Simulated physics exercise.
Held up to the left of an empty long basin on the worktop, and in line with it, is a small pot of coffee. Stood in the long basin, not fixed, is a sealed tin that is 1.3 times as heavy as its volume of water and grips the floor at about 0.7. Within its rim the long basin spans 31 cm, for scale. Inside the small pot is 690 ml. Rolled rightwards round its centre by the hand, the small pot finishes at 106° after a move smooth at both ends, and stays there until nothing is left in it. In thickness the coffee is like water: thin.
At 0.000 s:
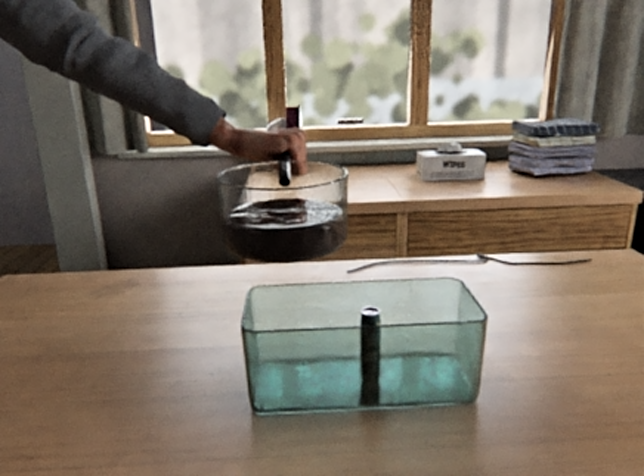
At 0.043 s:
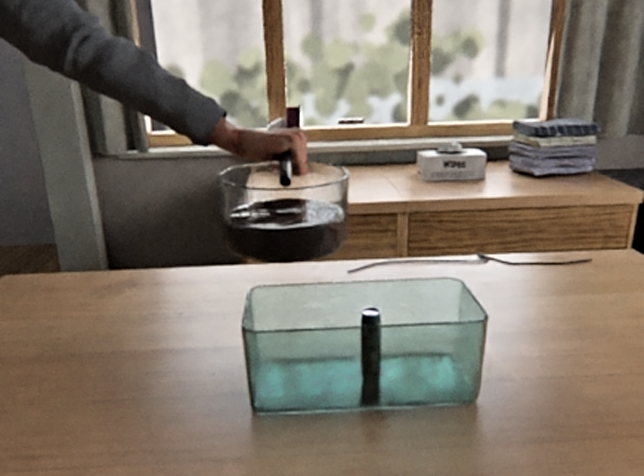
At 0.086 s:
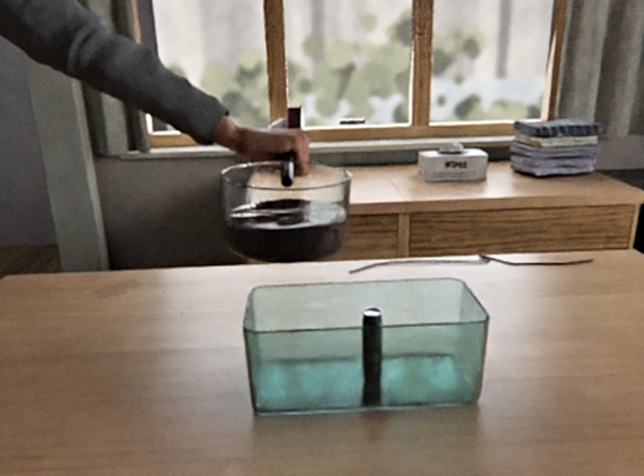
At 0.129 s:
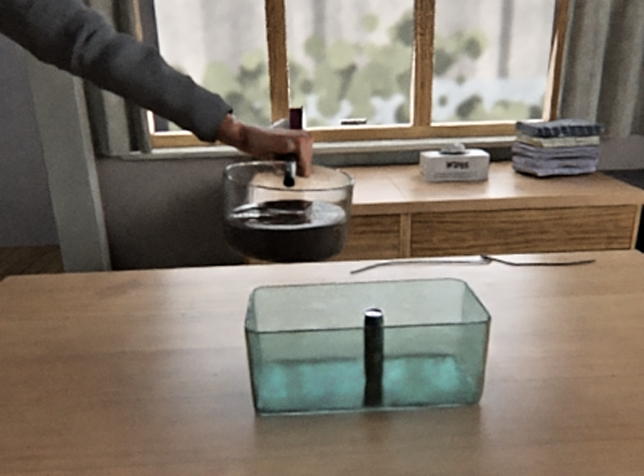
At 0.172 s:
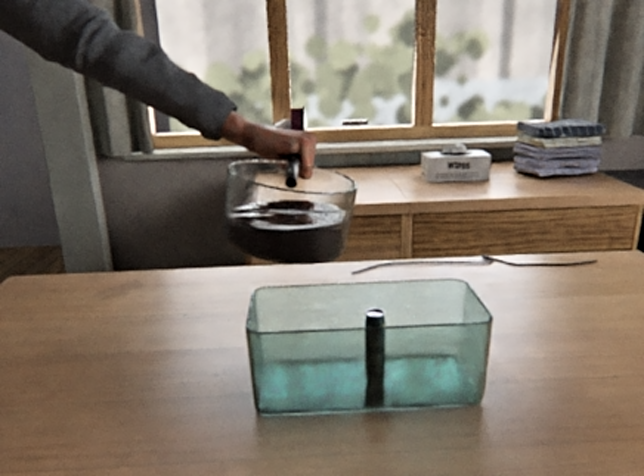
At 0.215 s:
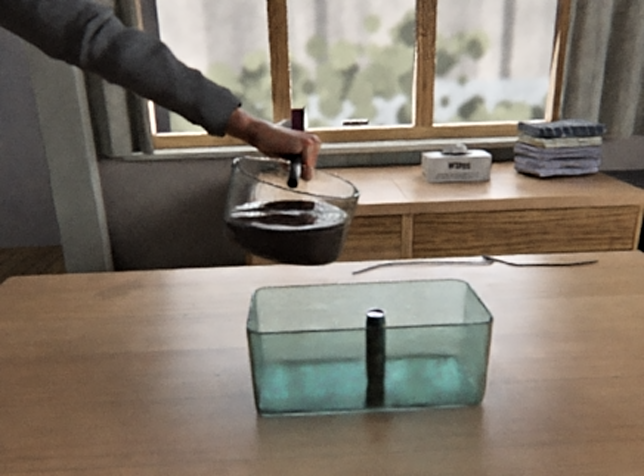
A hand on a grey-sleeved arm reaches in from the left of a room, seen from across a wooden worktop toward a window and a low cabinet holding a white box and folded cloths. It grips a clear pot of dark coffee above and behind a long greenish see-through basin with a dark upright cylinder inside. The hand slowly tilts the pot rightwards.
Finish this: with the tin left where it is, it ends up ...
It ends up standing.
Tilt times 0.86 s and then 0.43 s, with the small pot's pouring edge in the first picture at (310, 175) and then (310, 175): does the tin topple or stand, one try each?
Try 1: Still standing; try 2: Still standing.
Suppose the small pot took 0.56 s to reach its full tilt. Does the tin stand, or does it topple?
Outcome - the tin comes down.
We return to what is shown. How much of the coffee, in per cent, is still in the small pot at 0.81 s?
18 in a hundred, give or take.
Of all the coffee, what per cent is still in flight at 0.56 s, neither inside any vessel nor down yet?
About 30 per cent.
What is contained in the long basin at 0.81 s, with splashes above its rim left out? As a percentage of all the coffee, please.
About 70 %.
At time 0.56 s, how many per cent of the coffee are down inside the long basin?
2 %, more or less.
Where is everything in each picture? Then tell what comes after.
It leans 0°; its right rim is at (347, 173); the coffee meets the walls at (225, 214) and (344, 210); the long basin's rim runs from (245, 309) to (474, 299); the tin's top is at (370, 314), in the first picture.
It leans 1°; its right rim is at (348, 174); the coffee meets the walls at (226, 214) and (344, 210), in the second picture.
It leans 3°; its right rim is at (350, 176); the coffee meets the walls at (226, 215) and (345, 210), in the third picture.
It leans 6°; its right rim is at (353, 180); the coffee meets the walls at (228, 215) and (347, 212), in the fourth picture.
It leans 10°; its right rim is at (356, 186); the coffee meets the walls at (228, 215) and (348, 213), in the fifth picture.
It leans 16°; its right rim is at (358, 192); the coffee meets the walls at (227, 214) and (349, 213), in the sixth picture.
By 0.56 s the tilt is 77° and 68 per cent is still to pour; the tin stands where it began.
By 0.81 s the tilt is 105° and 18 per cent is still to pour; the tin stands where it began.
By 1.07 s the tilt is 106° and 1 per cent is still to pour; the tin stands 1 cm from where it began.
By 1.36 s the tilt is 106° and 0 per cent is still to pour; the tin stands where it began.
At rest the tin stands where it began.
